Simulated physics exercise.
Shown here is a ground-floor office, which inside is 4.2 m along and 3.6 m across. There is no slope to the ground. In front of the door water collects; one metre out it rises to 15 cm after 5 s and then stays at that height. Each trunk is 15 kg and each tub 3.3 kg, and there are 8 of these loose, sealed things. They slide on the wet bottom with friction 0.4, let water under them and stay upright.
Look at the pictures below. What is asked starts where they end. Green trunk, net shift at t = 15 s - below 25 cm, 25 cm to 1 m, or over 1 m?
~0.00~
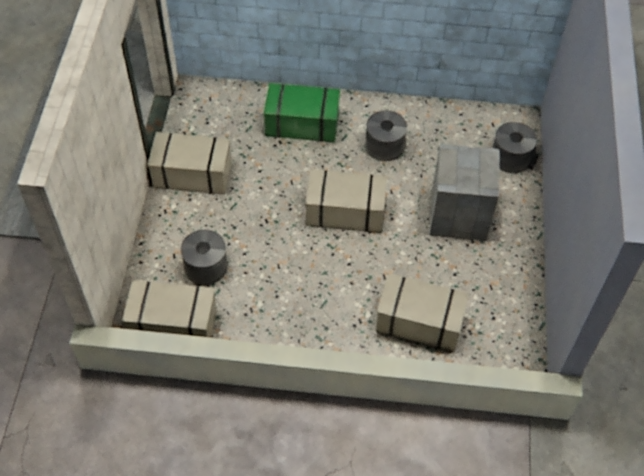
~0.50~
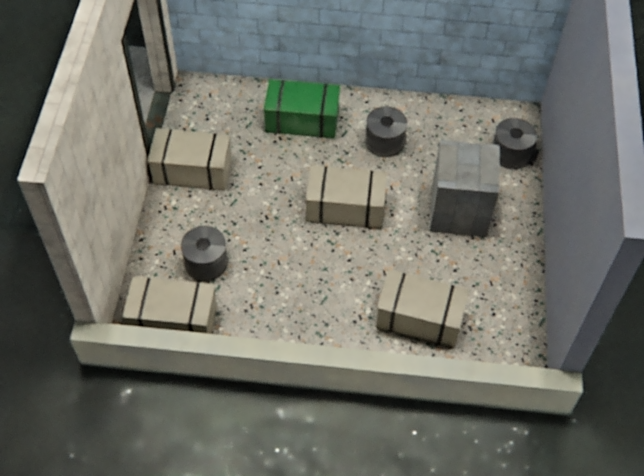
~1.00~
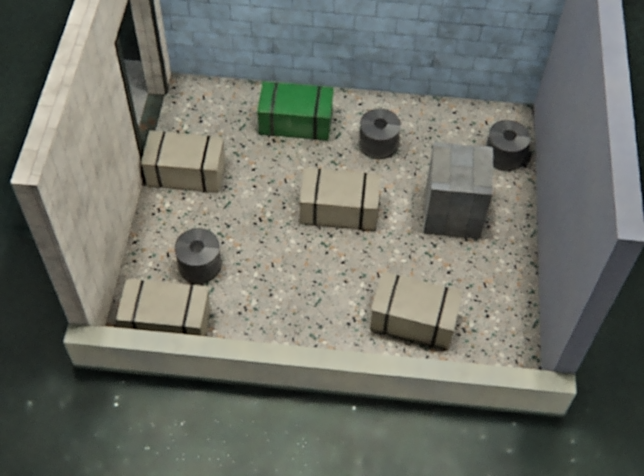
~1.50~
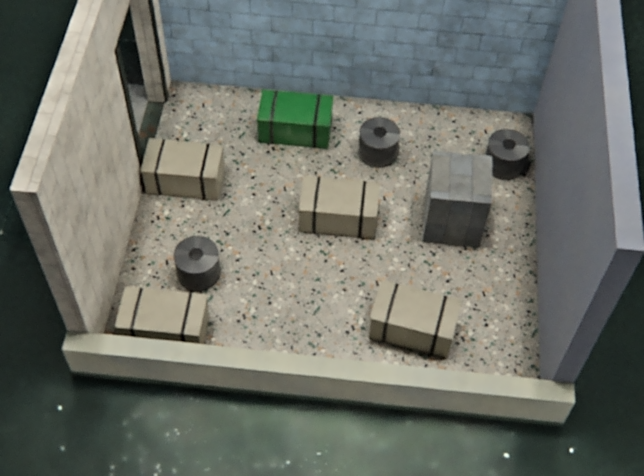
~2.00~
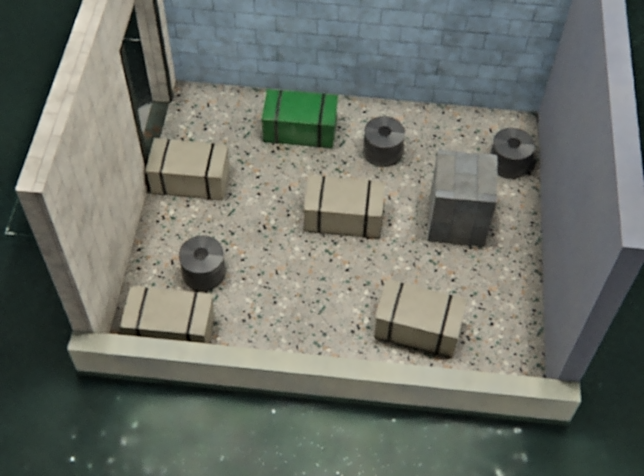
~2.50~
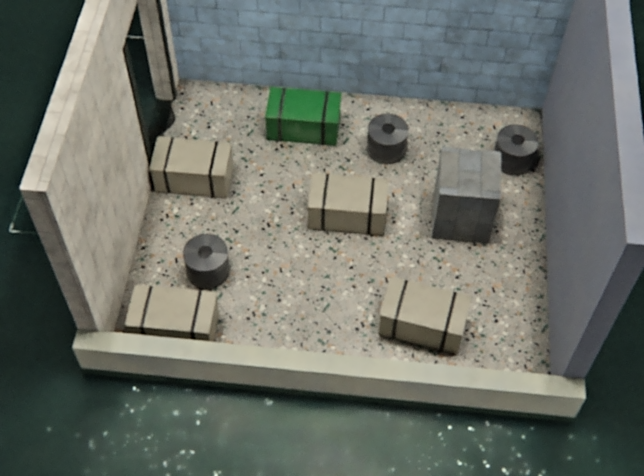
It is displaced greatly.
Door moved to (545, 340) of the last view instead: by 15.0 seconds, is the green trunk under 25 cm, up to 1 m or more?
Then the green trunk is swept a long way.
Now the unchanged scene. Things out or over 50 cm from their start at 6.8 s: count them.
1.
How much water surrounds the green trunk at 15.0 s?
Depth: About 10 cm.
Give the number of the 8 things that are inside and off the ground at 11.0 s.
Total: 3.
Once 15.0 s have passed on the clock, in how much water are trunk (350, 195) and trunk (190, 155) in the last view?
About 5 and 5 cm.
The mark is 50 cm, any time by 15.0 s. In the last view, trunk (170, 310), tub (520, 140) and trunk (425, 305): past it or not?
Going one by one, I get below, beyond and beyond.
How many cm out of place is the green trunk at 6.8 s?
Around 60 cm from the start by that time.
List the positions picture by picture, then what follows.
In the first picture, the green trunk at (302, 101) rests on the ground; water covers 0.0 m2; 0 of 8 have shifted.
In the second picture, the green trunk at (302, 97), on the bottom; water covers 0.0 m2; 0 of 8 have shifted.
In the third picture, the green trunk at (296, 99), on the bottom; water covers 0.0 m2; 0 of 8 have shifted.
In the fourth picture, the green trunk at (295, 108), on the bottom; 0.0 m2 under water; 0 of 8 have shifted.
In the fifth picture, the green trunk at (300, 107), on the bottom; water covers 0.0 m2; 0 of 8 have shifted.
In the sixth picture, the green trunk at (304, 105) rests on the ground; 0.0 m2 under water; 0 of 8 have shifted.
After 3.5 s the green trunk is near (304, 105), 0.0 m from its start, aground; 0 afloat.
After 6.8 s the green trunk is near (359, 110), 0.6 m from its start, aground; 0 afloat.
After 11.0 s the green trunk is near (489, 130), 2.0 m from its start, afloat; 3 afloat.
After 15.0 s the green trunk is near (489, 142), 2.1 m from its start, afloat; 8 afloat.
